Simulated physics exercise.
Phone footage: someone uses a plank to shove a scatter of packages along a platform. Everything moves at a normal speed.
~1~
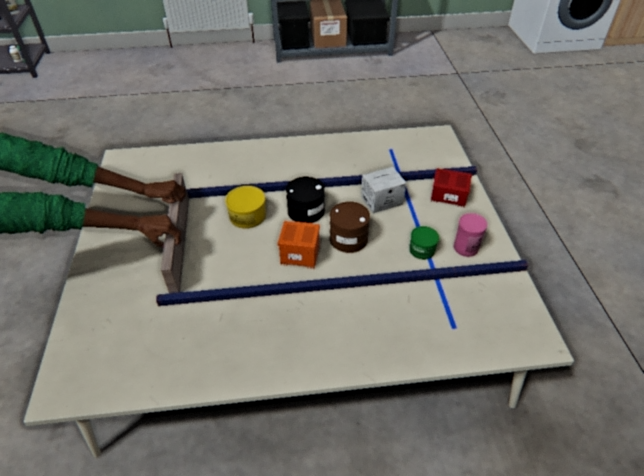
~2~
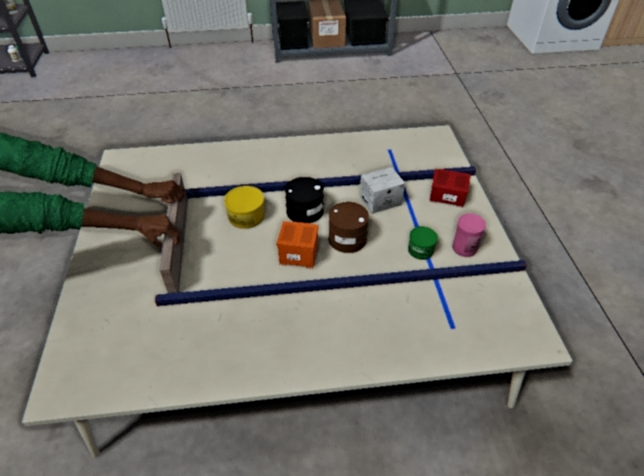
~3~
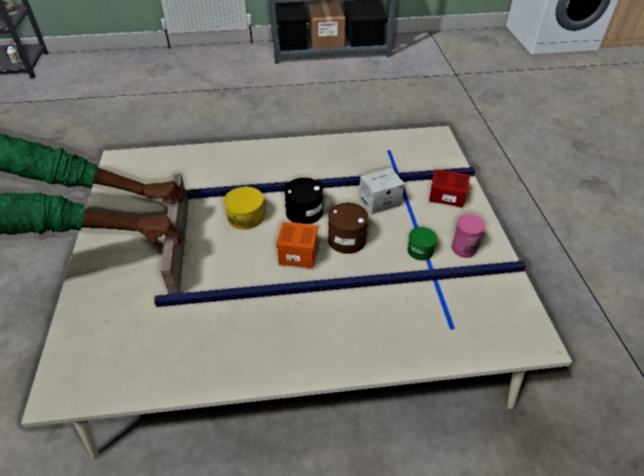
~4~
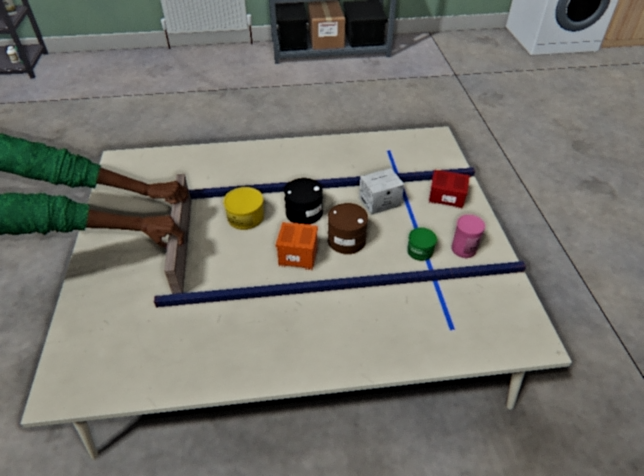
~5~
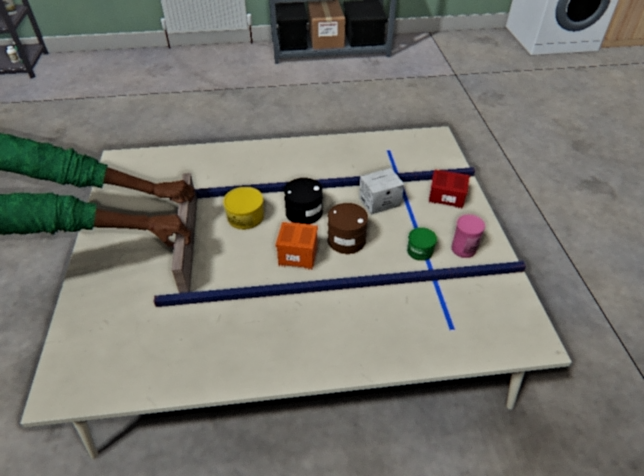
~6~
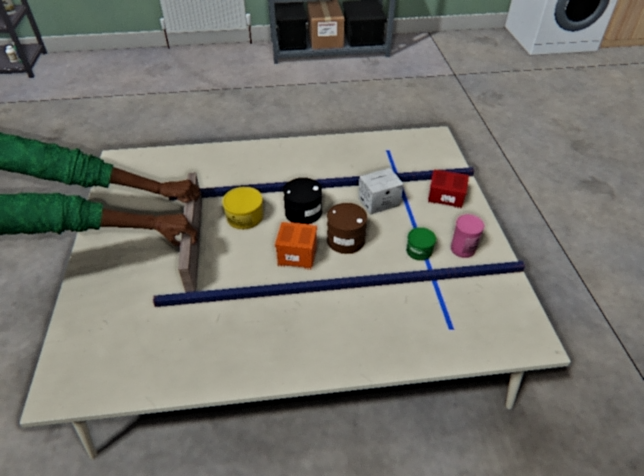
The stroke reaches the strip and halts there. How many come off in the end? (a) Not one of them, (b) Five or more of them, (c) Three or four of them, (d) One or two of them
The answer is d.
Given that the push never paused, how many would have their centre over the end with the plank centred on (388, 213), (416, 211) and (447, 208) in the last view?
Going through the three positions, you'd get 1, 2 and 4.
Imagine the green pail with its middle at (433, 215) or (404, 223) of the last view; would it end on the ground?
Result, in order: It is safe; it is safe.
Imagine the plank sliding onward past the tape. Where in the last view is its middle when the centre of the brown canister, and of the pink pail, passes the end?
Near (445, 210), then near (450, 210).
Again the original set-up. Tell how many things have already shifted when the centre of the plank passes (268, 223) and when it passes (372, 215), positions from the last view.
2 at one spot and 7 at the other.
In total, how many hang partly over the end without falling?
Looks like 0 of them.
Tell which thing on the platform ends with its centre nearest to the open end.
It's the black canister.
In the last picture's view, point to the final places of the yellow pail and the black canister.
You'll find the yellow pail at roughly (426, 195) and the black canister at roughly (463, 188).
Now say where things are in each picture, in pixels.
Red tote (451, 188); pink pail (470, 236); green pail (424, 243); plank (177, 231); tape (417, 223), in the first frame.
Pink pail (468, 236); white box (382, 190), in the second frame.
Green pail (422, 244); orange tote (298, 246), in the third frame.
Red tote (449, 189); yellow pail (245, 209), in the fourth frame.
Pink pail (467, 237); brown canister (347, 228), in the fifth frame.
Red tote (448, 189); pink pail (467, 237); green pail (421, 244); plank (192, 230); tape (414, 224), in the sixth frame.
Soon after, none off yet; red tote at rest near (448, 189); pink pail at rest near (467, 237); green pail at rest near (421, 244).
Then, none off yet; red tote moved a little near (462, 187); pink pail at rest near (467, 237); green pail moved a little near (425, 245).
At rest, the number that fall off is one or two; fallen, white box and red tote.
